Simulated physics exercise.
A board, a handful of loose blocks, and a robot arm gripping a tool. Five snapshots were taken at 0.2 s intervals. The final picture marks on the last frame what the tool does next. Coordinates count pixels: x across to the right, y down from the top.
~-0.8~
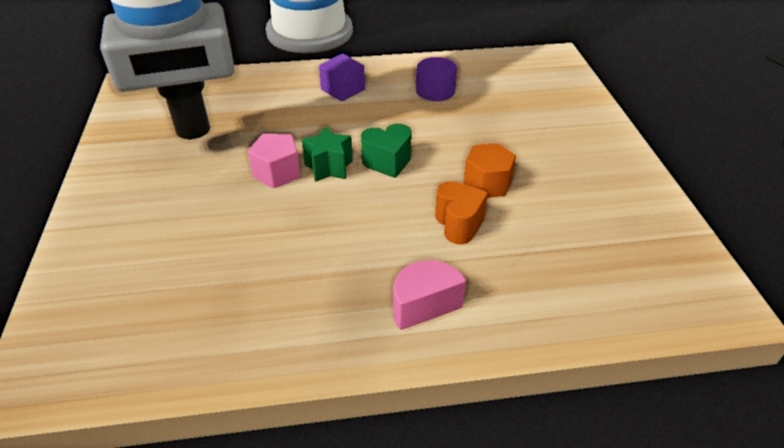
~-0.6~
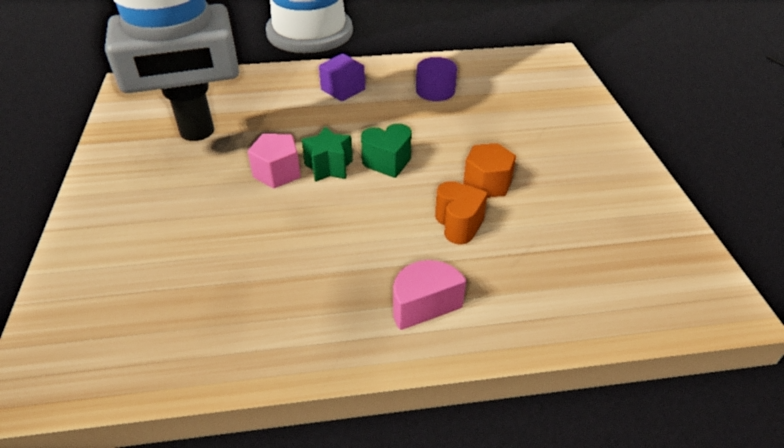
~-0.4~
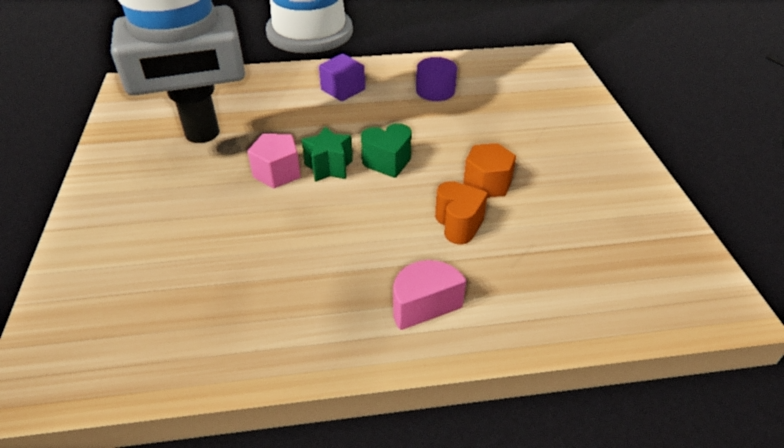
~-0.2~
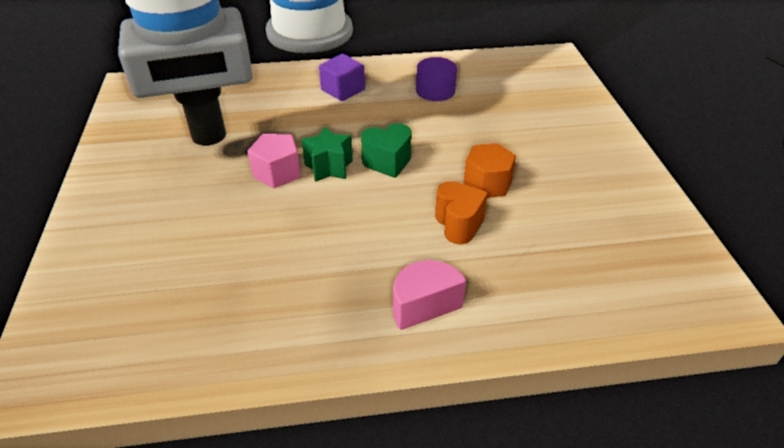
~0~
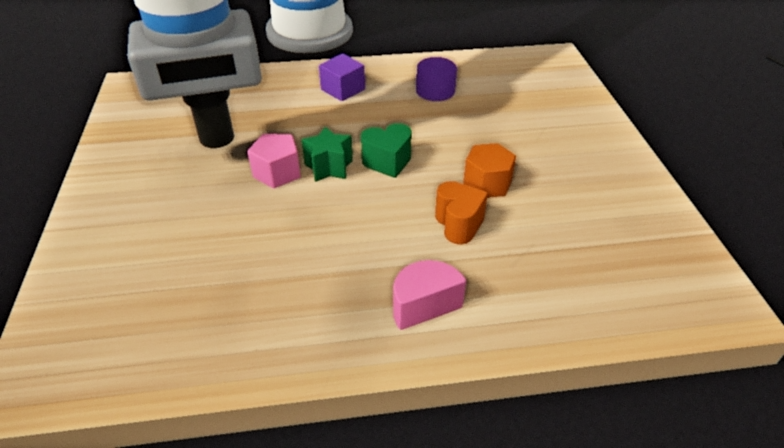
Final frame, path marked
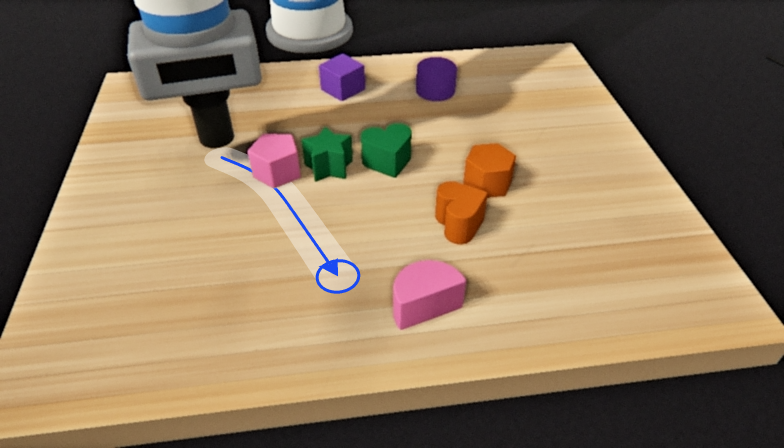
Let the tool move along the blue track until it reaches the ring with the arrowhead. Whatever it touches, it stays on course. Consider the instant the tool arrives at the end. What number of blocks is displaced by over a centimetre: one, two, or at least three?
Moved: 2.
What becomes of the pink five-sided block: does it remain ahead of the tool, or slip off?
The pink five-sided block won't stay at the front of the tool.
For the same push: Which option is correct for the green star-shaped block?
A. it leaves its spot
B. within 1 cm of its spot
Correct choice: A.
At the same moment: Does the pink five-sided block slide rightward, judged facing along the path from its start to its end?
The answer is no.
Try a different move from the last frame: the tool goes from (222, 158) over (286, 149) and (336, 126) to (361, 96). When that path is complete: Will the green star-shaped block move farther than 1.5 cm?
I expect not.
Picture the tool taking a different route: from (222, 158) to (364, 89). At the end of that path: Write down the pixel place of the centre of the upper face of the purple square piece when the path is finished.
My estimate: (357, 49).
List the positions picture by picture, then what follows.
Tool's lower end (193, 130); pink five-sided block (273, 146); green star-shaped block (327, 141); green heart block (388, 136); pink half-round block (426, 278), in the first frame.
Tool (197, 132); blocks still, in the second frame.
Tool (203, 134); blocks still, in the third frame.
Tool (209, 136); blocks still, in the fourth frame.
Tool (217, 139); pink five-sided block (273, 146); green star-shaped block (327, 141); green heart block (388, 136); pink half-round block (426, 278), in the fifth frame.
Drawn move, from (222, 158) through (270, 184) and (303, 226) to (338, 276).
On the path given first. One third of the way, tool (267, 165); pink five-sided block (307, 156), turned 35° anticlockwise; green star-shaped block (342, 140), turned 20° anticlockwise.
Two thirds of the way, tool (300, 207); pink five-sided block (327, 166), turned 70° anticlockwise; green star-shaped block (347, 140), turned 40° anticlockwise; green heart block (390, 135).
At the end, tool (336, 257); pink five-sided block (327, 166), turned 70° anticlockwise; green star-shaped block (347, 140), turned 40° anticlockwise; green heart block (390, 135); pink half-round block still.
